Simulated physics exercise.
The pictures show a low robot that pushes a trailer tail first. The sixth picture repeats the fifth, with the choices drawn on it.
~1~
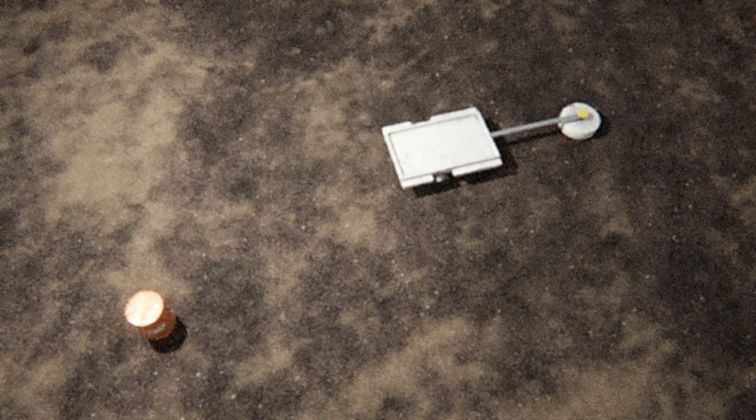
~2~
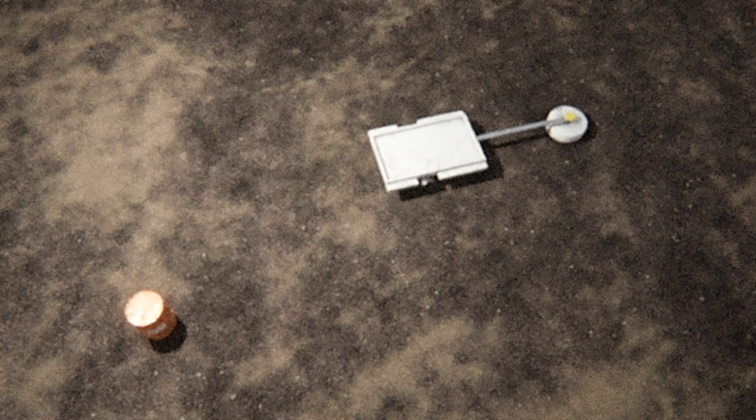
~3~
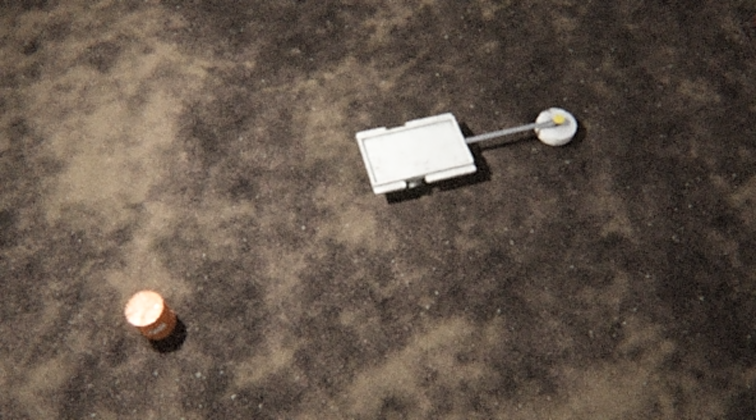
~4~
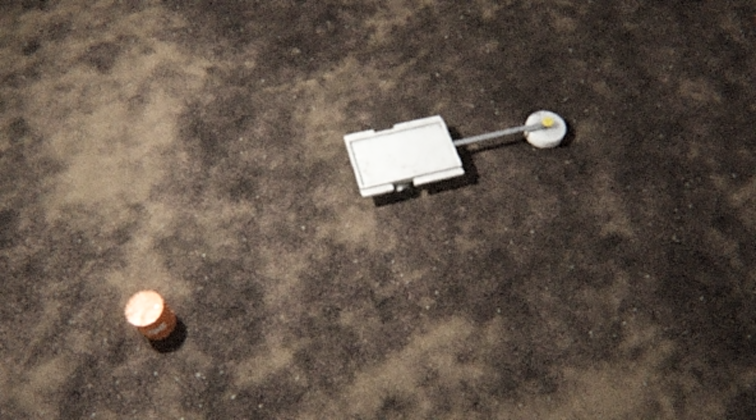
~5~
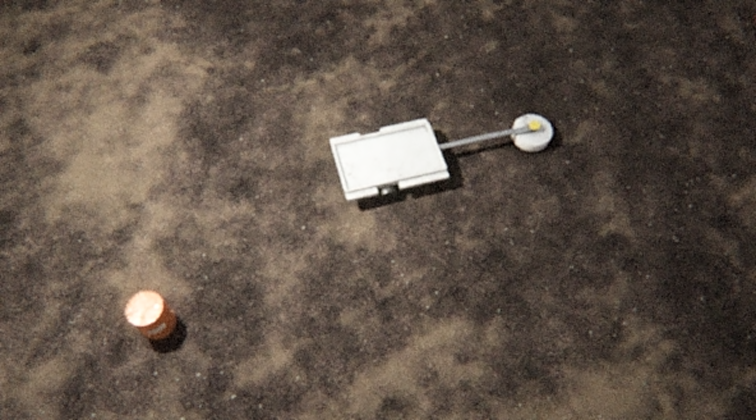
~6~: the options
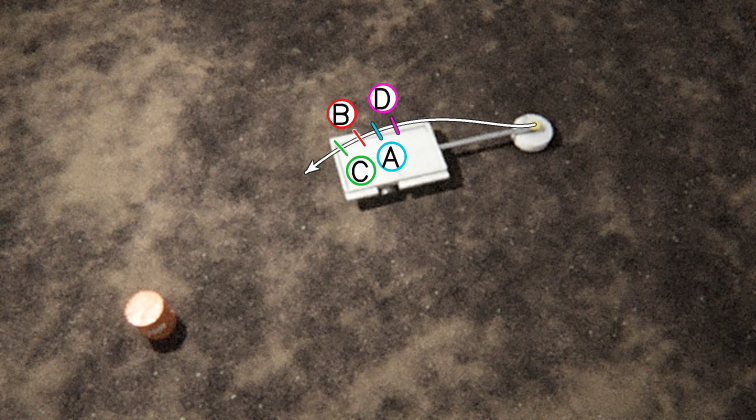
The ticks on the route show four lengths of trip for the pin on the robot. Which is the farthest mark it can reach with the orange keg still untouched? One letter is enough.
The farthest safe stop is C.
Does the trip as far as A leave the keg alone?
Yes.
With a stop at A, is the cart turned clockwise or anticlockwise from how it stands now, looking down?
Anticlockwise.
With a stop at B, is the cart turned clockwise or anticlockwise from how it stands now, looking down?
For that mark, anticlockwise.
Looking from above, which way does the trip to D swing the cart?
Anticlockwise.
On the marked copy, A at (377, 131); B at (359, 138); C at (341, 148); D at (395, 125); the route from (535, 125) via (413, 122) to (306, 173).
With C. Early on, robot (464, 127), cart (325, 174).
Further on, robot (394, 132), cart (261, 202).
At the end, robot (341, 154), cart (204, 237); nothing has been touched.
As for the rest, A is safe but short; B is safe but short; D is safe but short.
